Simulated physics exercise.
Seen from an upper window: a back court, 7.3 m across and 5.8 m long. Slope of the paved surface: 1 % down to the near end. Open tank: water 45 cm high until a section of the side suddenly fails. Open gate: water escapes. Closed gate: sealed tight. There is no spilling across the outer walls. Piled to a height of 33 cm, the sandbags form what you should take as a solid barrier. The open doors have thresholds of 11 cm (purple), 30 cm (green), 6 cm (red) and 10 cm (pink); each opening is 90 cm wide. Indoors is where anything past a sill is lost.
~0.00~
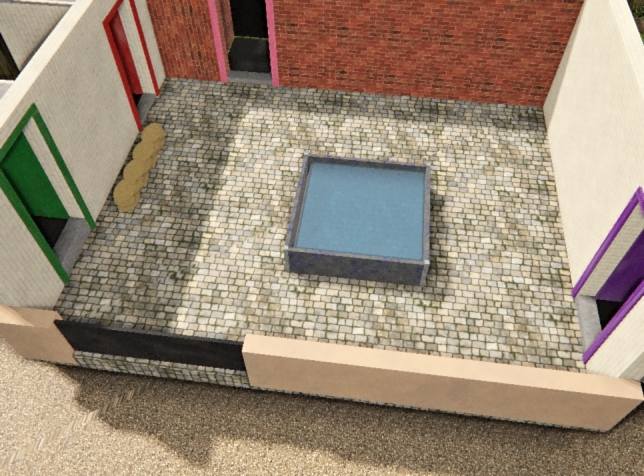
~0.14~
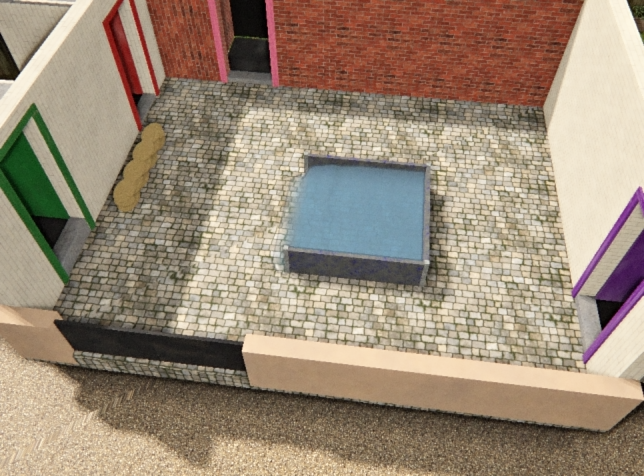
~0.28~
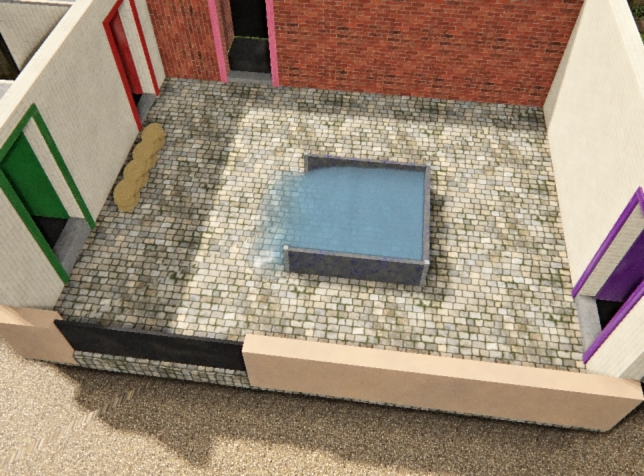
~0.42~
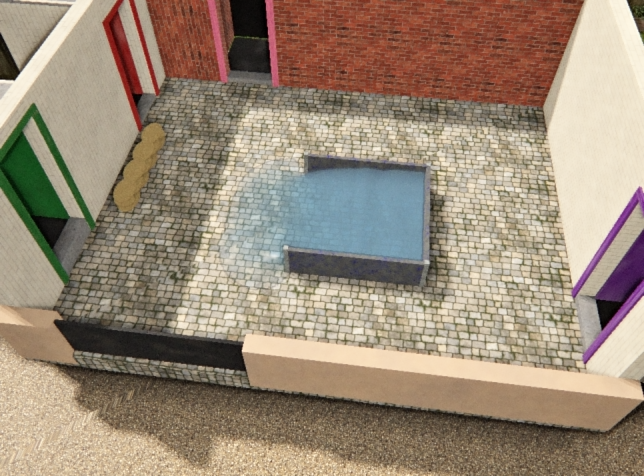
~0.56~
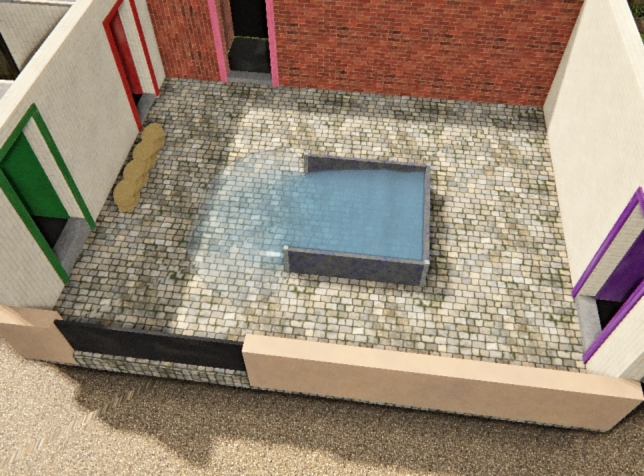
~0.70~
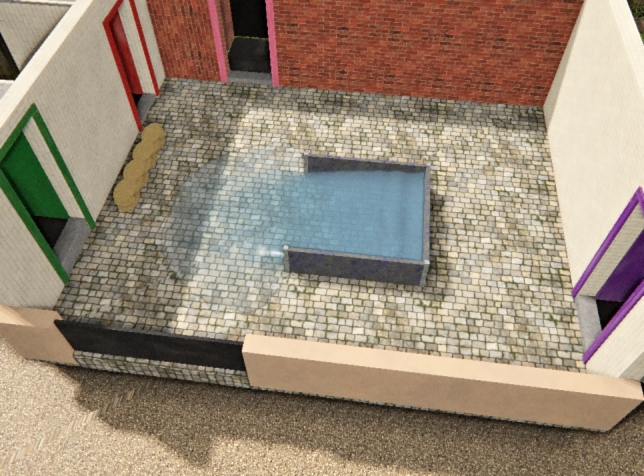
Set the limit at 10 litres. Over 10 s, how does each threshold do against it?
At the purple door the water stays short of it. At the green door the water stays short of it. At the red door the water goes past it. At the pink door the water stays short of it.
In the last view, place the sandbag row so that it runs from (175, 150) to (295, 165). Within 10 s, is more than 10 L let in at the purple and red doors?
Then the purple door is short of it and the red door is short of it.
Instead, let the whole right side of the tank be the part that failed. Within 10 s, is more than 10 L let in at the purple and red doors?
Outcome at purple: Exceeded; outcome at red: Not exceeded.
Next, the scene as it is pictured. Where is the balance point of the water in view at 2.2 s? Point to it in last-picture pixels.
The water's centre is around (242, 220).
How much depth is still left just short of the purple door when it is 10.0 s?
Depth: Approx. 7.0 cm.
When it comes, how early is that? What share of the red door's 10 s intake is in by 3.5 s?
Estimate: Around 15 per cent.
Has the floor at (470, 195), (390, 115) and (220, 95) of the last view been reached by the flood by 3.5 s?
The first point is not yet hit, the second is not yet hit and the third is awash.
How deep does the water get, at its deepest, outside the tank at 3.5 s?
Max depth: About 26 centimetres.
After 1.4 s water covers 25 % of the floor and is deepest (24 cm) near (140, 201); purple door not reached, green door 9 cm at the sill, 0 L in, red door not reached, pink door not reached.
After 2.2 s water covers 35 % of the floor and is deepest (29 cm) near (42, 335); purple door not reached, green door 21 cm at the sill, 0 L in, red door 3 cm at the sill, 0 L in, pink door not reached.
After 3.5 s water covers 40 % of the floor and is deepest (26 cm) near (42, 335); purple door not reached, green door 16 cm at the sill, 0 L in, red door 6 cm at the sill, 3 L in, pink door 6 cm at the sill, 0 L in.
After 6.0 s water covers 65 % of the floor and is deepest (10 cm) near (42, 335); purple door not reached, green door 9 cm at the sill, 0 L in, red door 10 cm at the sill, 18 L in, pink door 6 cm at the sill, 1 L in.
After 10.0 s water covers 90 % of the floor and is deepest (10 cm) near (512, 392); purple door 7 cm at the sill, 0 L in, green door 6 cm at the sill, 0 L in, red door 4 cm at the sill, 23 L in, pink door 3 cm at the sill, 1 L in.
